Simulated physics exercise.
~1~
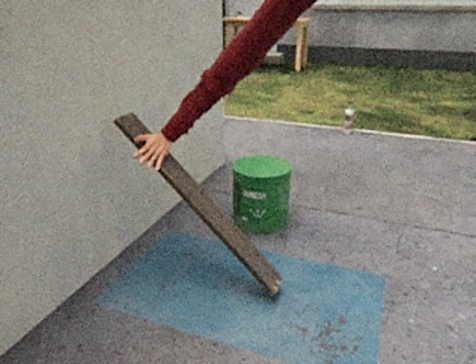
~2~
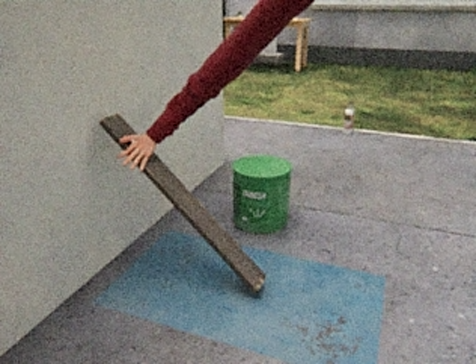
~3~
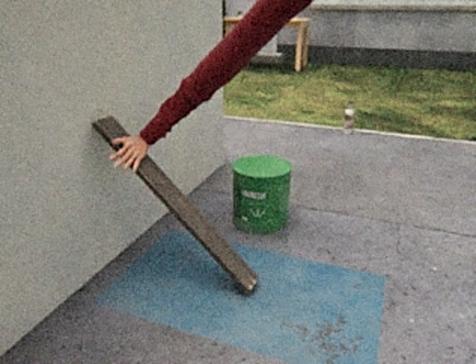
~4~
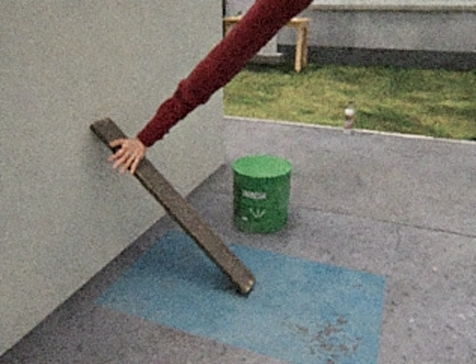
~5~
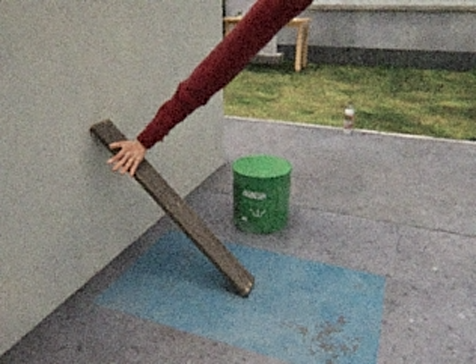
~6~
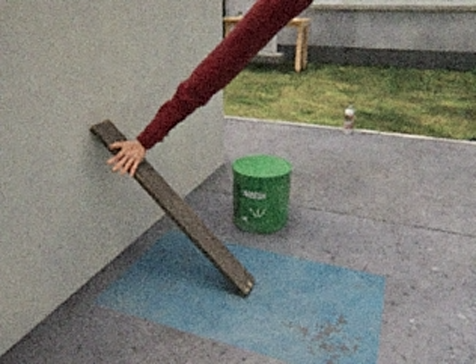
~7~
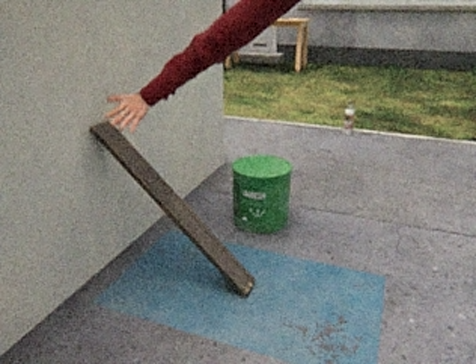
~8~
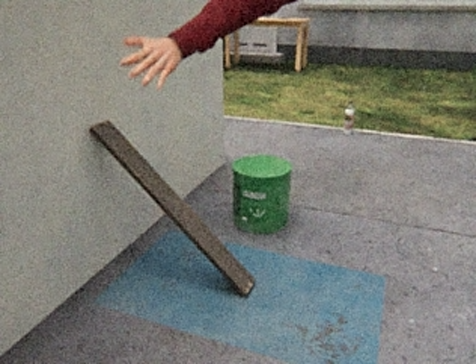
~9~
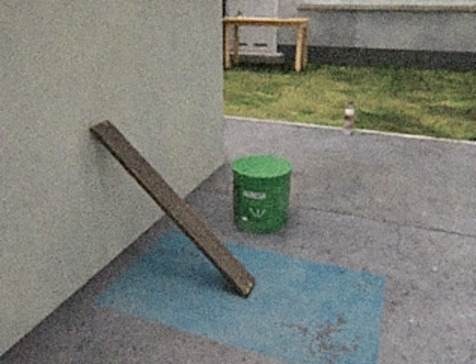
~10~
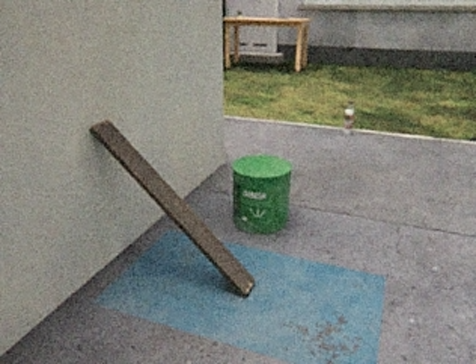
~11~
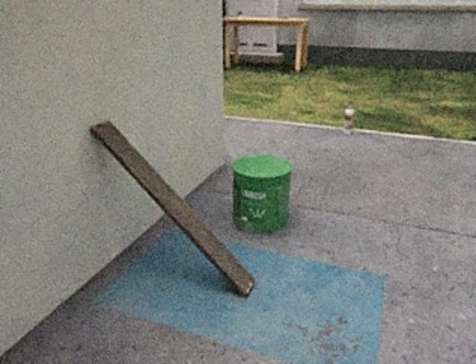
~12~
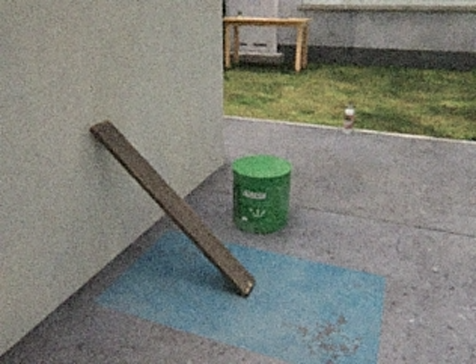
A dark plank held by a red-sleeved hand shifted slightly left until it leaned against a pale wall, its foot on a blue patch beside a green pail. The hand then let go and withdrew, and the plank stayed propped there, still.
